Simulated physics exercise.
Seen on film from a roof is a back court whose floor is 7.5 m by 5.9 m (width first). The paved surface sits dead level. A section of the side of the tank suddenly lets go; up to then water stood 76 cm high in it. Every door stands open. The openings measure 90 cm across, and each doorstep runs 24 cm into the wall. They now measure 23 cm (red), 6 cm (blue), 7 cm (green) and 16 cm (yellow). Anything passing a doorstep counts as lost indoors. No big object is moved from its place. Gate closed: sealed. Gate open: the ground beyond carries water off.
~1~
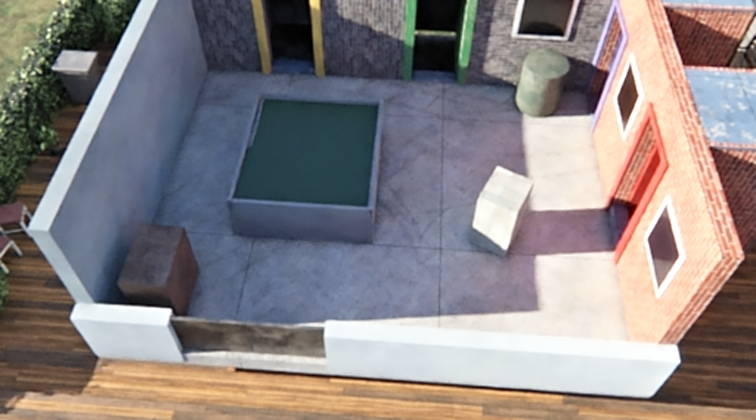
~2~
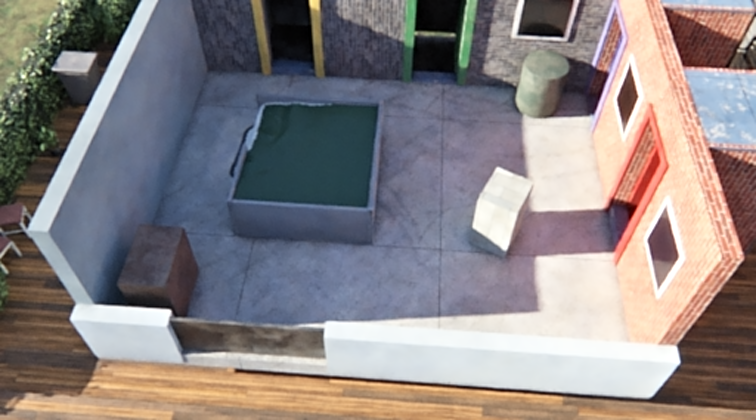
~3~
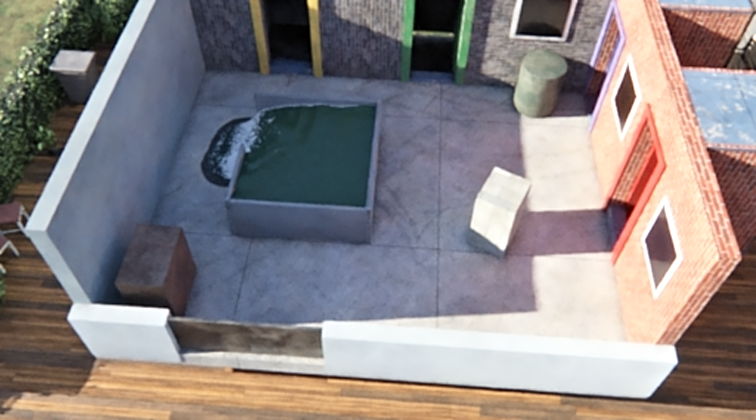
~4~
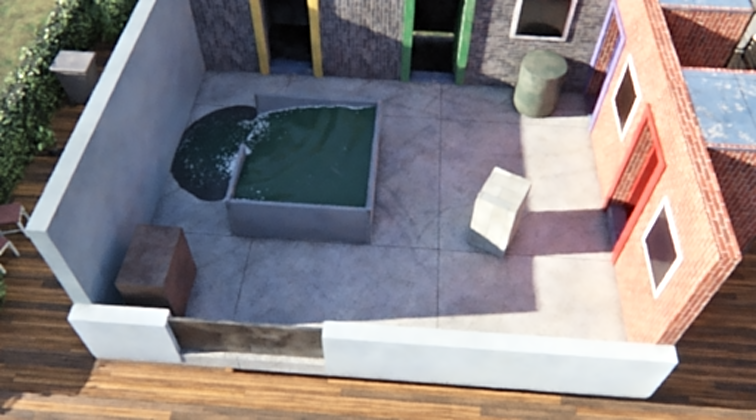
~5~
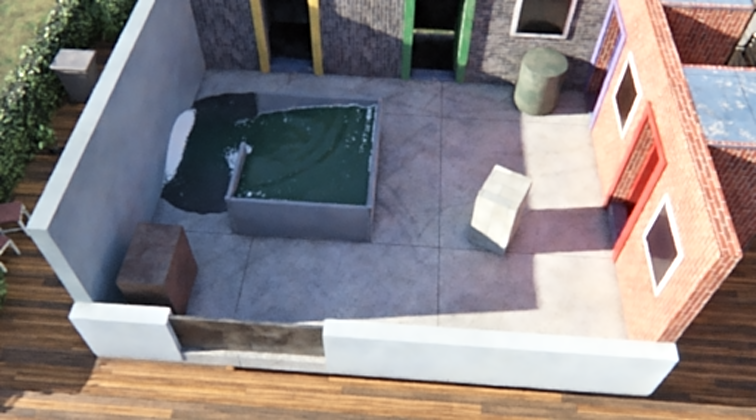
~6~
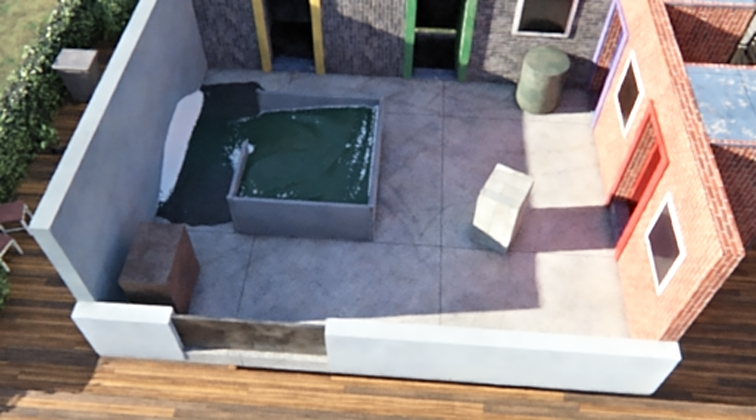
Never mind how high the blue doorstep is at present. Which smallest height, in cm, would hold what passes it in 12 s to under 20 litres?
It would have to be roughly 9 cm high.
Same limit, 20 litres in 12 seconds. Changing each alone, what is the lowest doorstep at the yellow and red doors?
Close to 12.5 cm (yellow) and close to 9.5 cm (red).
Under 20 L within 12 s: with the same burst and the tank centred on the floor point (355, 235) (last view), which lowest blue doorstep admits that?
A minimum of about 8.5 cm.
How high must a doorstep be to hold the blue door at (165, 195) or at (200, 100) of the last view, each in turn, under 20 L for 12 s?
Roughly 19 cm, then roughly 33 cm.
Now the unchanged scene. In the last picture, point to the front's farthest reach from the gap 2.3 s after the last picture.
Near pixel (489, 87).
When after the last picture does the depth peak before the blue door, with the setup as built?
Peak time: Around 4.0 s.
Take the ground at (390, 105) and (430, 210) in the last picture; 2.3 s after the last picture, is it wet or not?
Note: Point one reached; point two not yet reached.
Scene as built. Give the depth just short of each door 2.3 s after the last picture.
Red door 0 cm, blue door 0 cm, green door 4 cm, yellow door 17 cm.
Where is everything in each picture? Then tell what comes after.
Still water, 76 cm deep, in the tank at (311, 150); the blue door at (604, 70) is dry, in the first picture.
The gap is at (257, 141), the front 0.4 m out at (234, 172); the back of the tank holds 76 cm, in the second picture.
The front is at (206, 167), 0.8 m from the gap at (256, 143); 1.0 m2 of floor is wet, 76 cm left at the back, in the third picture.
The front is at (173, 163), 1.4 m from the gap at (256, 144); 2.4 m2 of floor is wet, 76 cm left at the back, in the fourth picture.
The front is at (163, 192), 1.5 m from the gap at (257, 142); 3.4 m2 of floor is wet, 73 cm left at the back, in the fifth picture.
The front is at (201, 87), 1.7 m from the gap at (258, 141); 3.7 m2 of floor is wet, 66 cm left at the back; 6.2 m in a straight line remain to the blue door at (605, 67), in the sixth picture.
Then, 0.7 s after the last picture water covers 15 % of the floor, deepest (58 cm) near (207, 71); it has not reached the blue door.
Then, 2.3 s after the last picture water covers 50 % of the floor, deepest (42 cm) near (207, 71); it has not reached the blue door.
Then, 11.3 s after the last picture water covers 100 % of the floor, deepest (14 cm) near (441, 182); 10 cm at the blue door, 47 litres in over its 6 cm doorstep.
At the blue door as built, the water peaked near 10 cm, 4.1 s after the last picture.
Run again over the same 12 s with other heights there, 33 litres in over 7.5 cm, 8 litres over 10.5 cm. The limit of 20 litres is kept from about 9 cm up.
